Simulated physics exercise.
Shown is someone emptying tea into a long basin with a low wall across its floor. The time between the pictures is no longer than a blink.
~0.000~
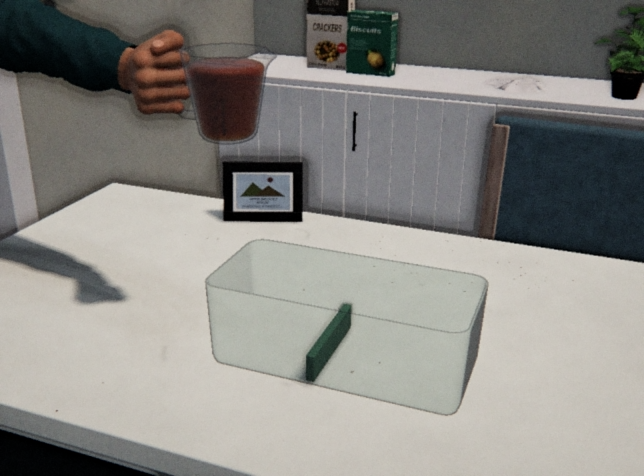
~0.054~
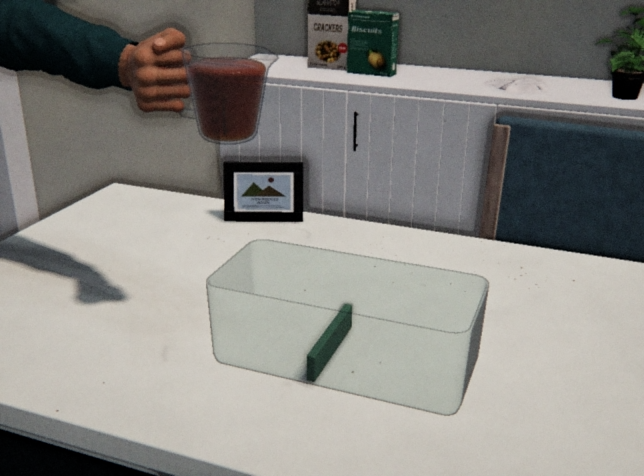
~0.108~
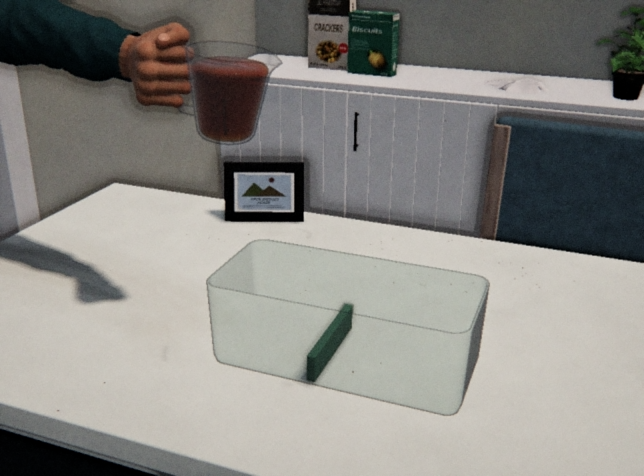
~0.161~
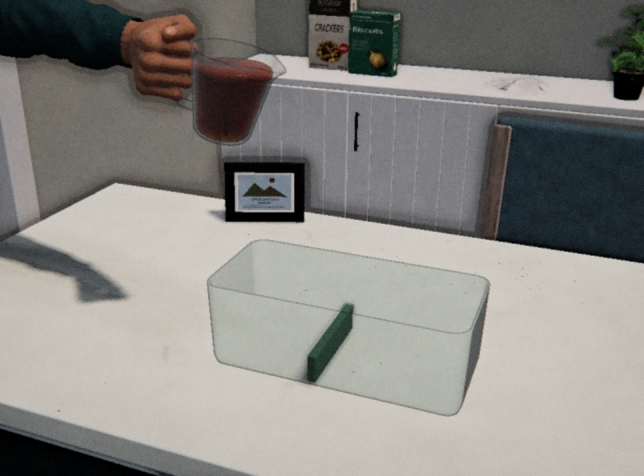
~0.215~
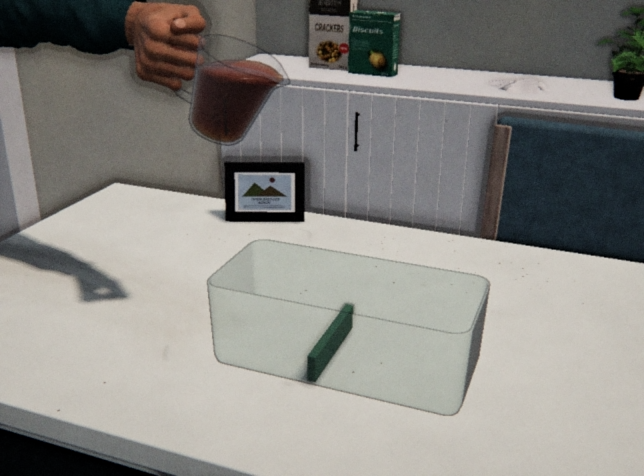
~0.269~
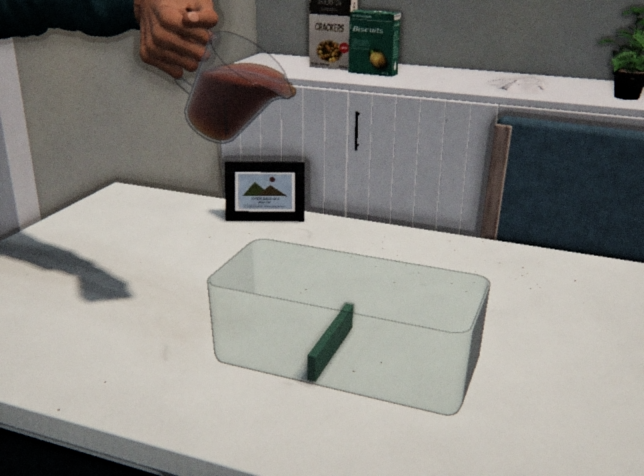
A hand tilting a glass jug of reddish-brown liquid steadily to the right above a clear basin with a low green wall.
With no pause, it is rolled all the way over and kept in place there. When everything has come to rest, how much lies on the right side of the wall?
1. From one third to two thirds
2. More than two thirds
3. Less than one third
Option 1: From one third to two thirds.
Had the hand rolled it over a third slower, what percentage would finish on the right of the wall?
About 60 per cent.
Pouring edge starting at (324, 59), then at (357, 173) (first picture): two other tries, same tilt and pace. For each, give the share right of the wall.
First try: 90 percent; second try: 95 percent.
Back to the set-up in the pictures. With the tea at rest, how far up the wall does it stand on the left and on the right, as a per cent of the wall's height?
On the left it sits near 30, while on the right it sits near 20.
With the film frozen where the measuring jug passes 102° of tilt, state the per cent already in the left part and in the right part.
The left part holds 0 percent and the right part 20 percent.
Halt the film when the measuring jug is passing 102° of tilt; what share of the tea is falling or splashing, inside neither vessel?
It comes to around 45 per cent.
A moment on, the measuring jug is tipped right over and 38 per cent is still to pour, 1 is left of the wall and 18 right of it.
Next, the measuring jug is tipped right over and 2 per cent is still to pour, 42 is left of the wall and 41 right of it.
Then the measuring jug is tipped right over and 0 per cent is still to pour, 50 is left of the wall and 43 right of it.
Later the measuring jug is tipped right over and 0 per cent is still to pour, 50 is left of the wall and 45 right of it.
At rest 50 per cent lies left of the wall, 45 right of it and 5 outside.
